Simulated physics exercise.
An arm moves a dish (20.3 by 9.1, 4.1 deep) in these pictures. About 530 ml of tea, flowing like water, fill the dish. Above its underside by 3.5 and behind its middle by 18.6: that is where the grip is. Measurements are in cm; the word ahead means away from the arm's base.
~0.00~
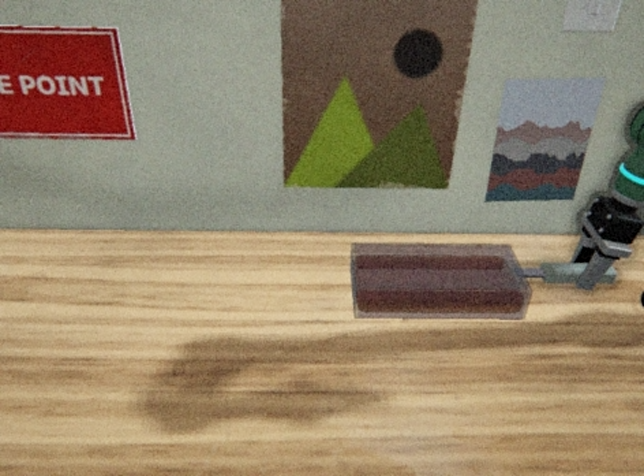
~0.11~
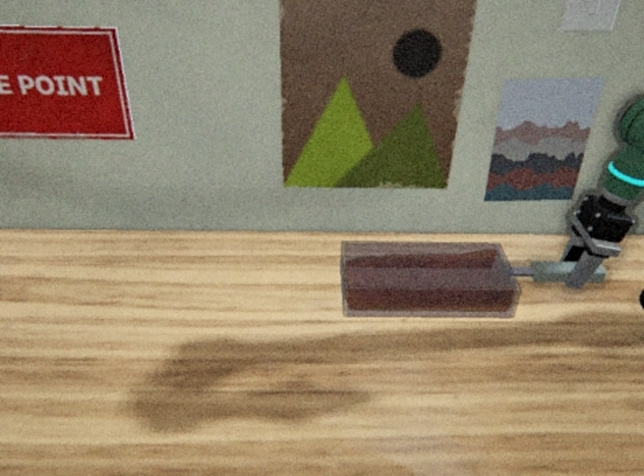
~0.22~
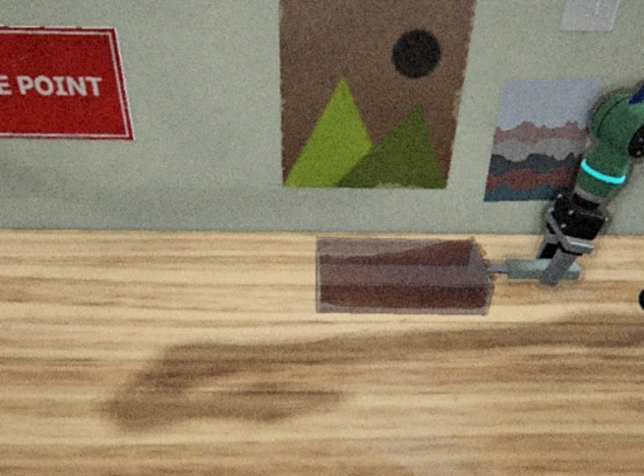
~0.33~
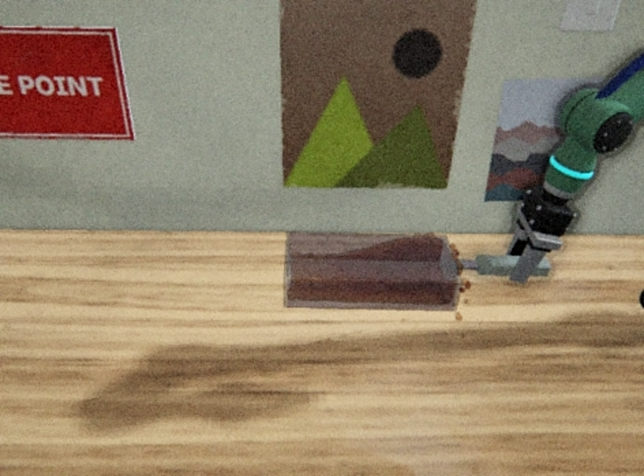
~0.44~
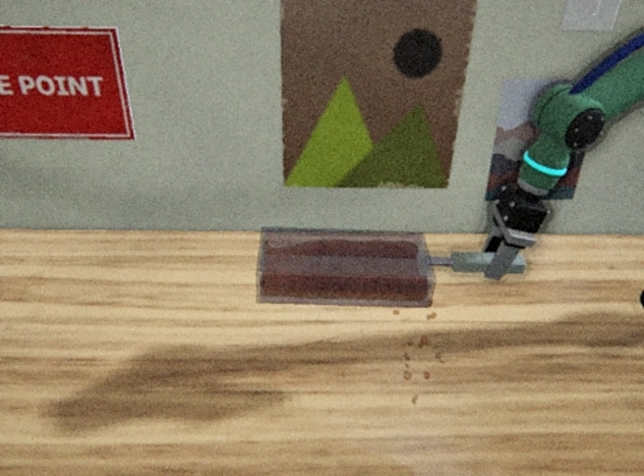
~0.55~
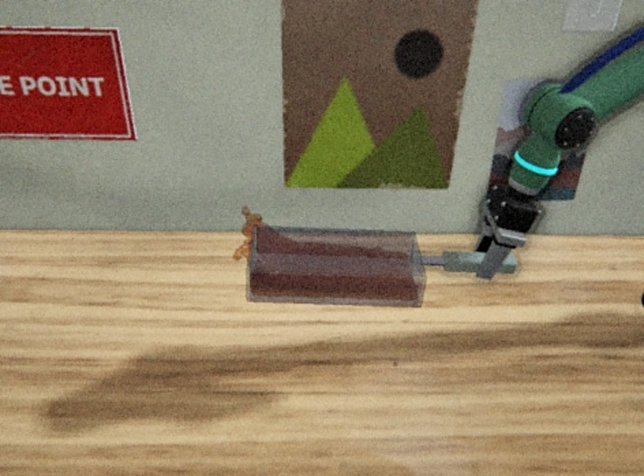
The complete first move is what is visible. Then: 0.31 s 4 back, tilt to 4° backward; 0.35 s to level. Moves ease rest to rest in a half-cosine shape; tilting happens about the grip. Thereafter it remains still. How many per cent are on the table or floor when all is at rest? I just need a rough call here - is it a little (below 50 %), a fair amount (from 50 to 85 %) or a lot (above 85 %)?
It is a little, below 50 %.
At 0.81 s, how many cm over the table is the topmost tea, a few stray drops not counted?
Height: Close to 25 cm.
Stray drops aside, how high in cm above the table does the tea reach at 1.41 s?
Height: Roughly 23 cm.
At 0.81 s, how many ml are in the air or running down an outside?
Around 100 ml at that time.
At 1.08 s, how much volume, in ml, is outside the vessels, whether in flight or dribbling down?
About 40 ml.
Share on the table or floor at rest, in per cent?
30 %.
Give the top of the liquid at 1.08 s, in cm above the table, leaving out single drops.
Roughly 29 cm above the table.
After 0.81 s, tilted 4° backward, liquid up to 26 above the table; 420 ml in the dish, 15 ml on the table or floor, 95 ml in the air or running down outside.
After 1.08 s, tilted 1° backward, liquid up to 33 above the table; 375 ml in the dish, 115 ml on the table or floor, 45 ml in the air or running down outside.
After 1.41 s, level, liquid up to 24 above the table; 365 ml in the dish, 165 ml on the table or floor.
After 2.21 s, level, liquid up to 22 above the table; 365 ml in the dish, 170 ml on the table or floor.
In the end, 365 ml in the dish, 170 ml on the table or floor. That is 32 % on the table or floor.
